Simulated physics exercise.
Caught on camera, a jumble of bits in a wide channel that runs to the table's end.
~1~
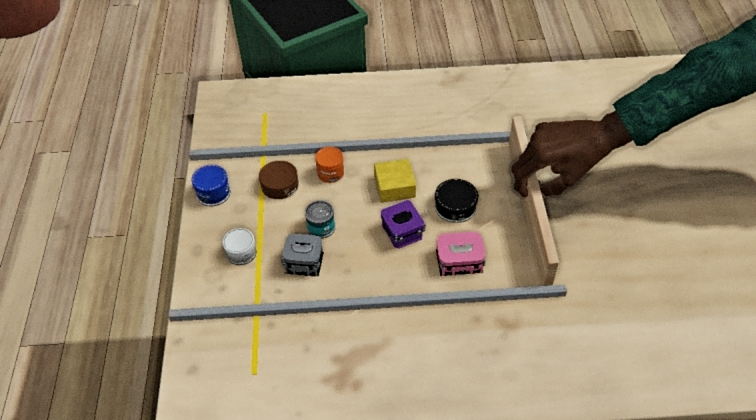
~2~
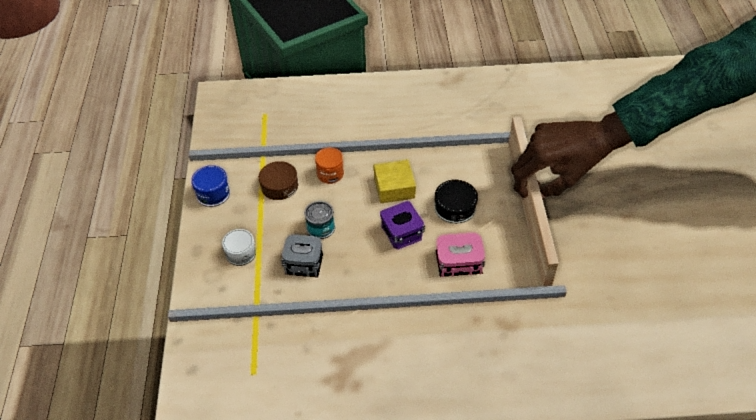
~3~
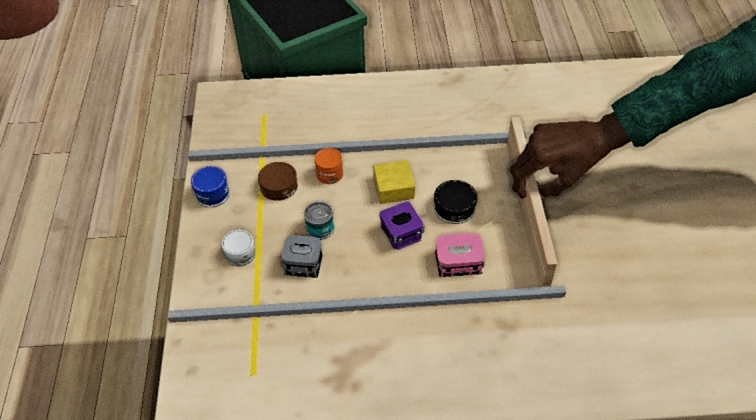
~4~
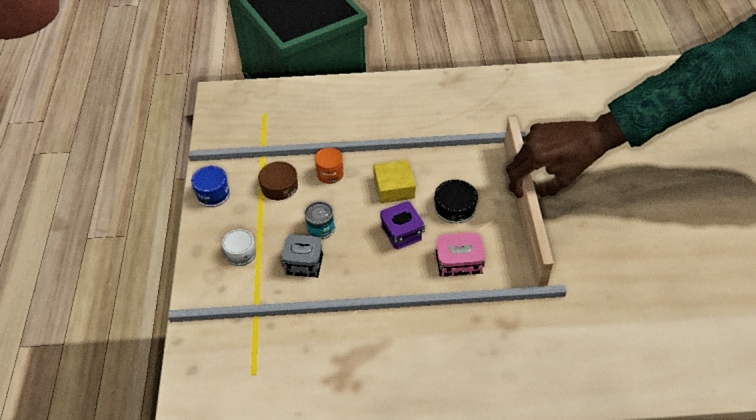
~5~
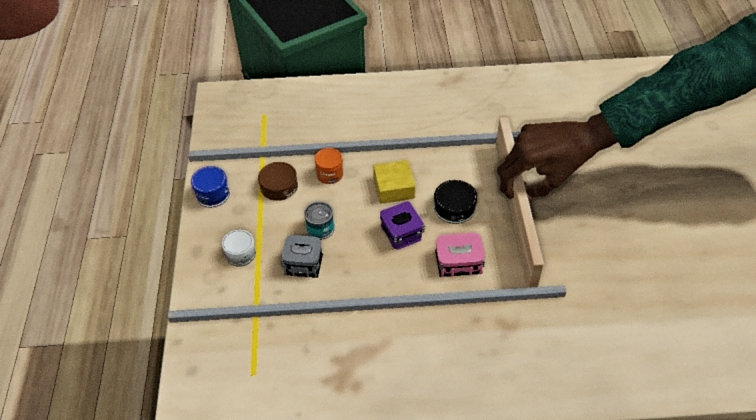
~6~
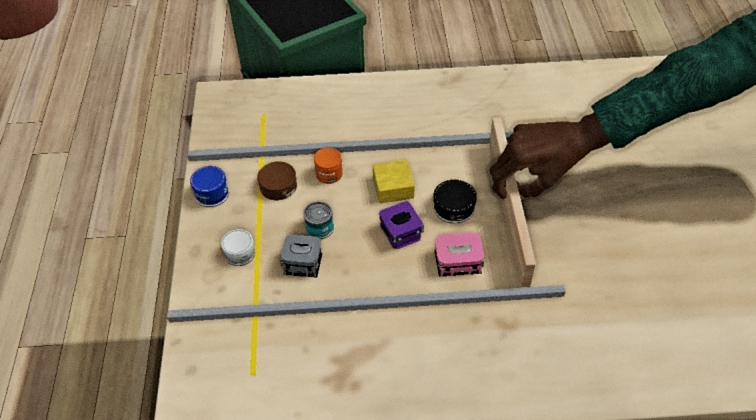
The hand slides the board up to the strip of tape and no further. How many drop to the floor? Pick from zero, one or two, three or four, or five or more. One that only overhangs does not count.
As it turns out, the number that fall off is one or two.
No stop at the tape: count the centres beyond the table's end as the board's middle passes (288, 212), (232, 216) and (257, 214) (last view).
Place by place, 1, 5 and 1.
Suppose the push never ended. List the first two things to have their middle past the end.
The order is the blue pot, the white tin.
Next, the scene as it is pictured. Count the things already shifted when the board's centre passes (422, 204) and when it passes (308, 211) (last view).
4 and 10.
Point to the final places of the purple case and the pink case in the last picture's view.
The purple case stops around (212, 241); the pink case around (233, 274).
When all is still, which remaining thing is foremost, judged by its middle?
That is the white tin.
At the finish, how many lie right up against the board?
The number is 3.
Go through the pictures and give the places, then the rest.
The first picture shows blue pot (211, 186); white tin (240, 247); brown tub (279, 180); board (531, 197); tape (260, 227).
The second picture shows white tin (240, 248); yellow block (395, 181).
The third picture shows brown tub (278, 181); turquoise pot (319, 221).
The fourth picture shows blue pot (211, 186); board (526, 198).
The fifth picture shows white tin (239, 248); purple case (402, 226).
The sixth picture shows blue pot (210, 186); white tin (238, 248); brown tub (278, 181); board (510, 199); tape (259, 227).
A little later, none off yet; blue pot at rest near (210, 186); white tin at rest near (238, 248); brown tub at rest near (278, 181).
Next, none off yet; blue pot shifted a little near (190, 192); white tin shifted a little near (225, 249); brown tub shifted about its own width near (228, 191).
When it is over, the number that fall off is one or two; down, blue pot.
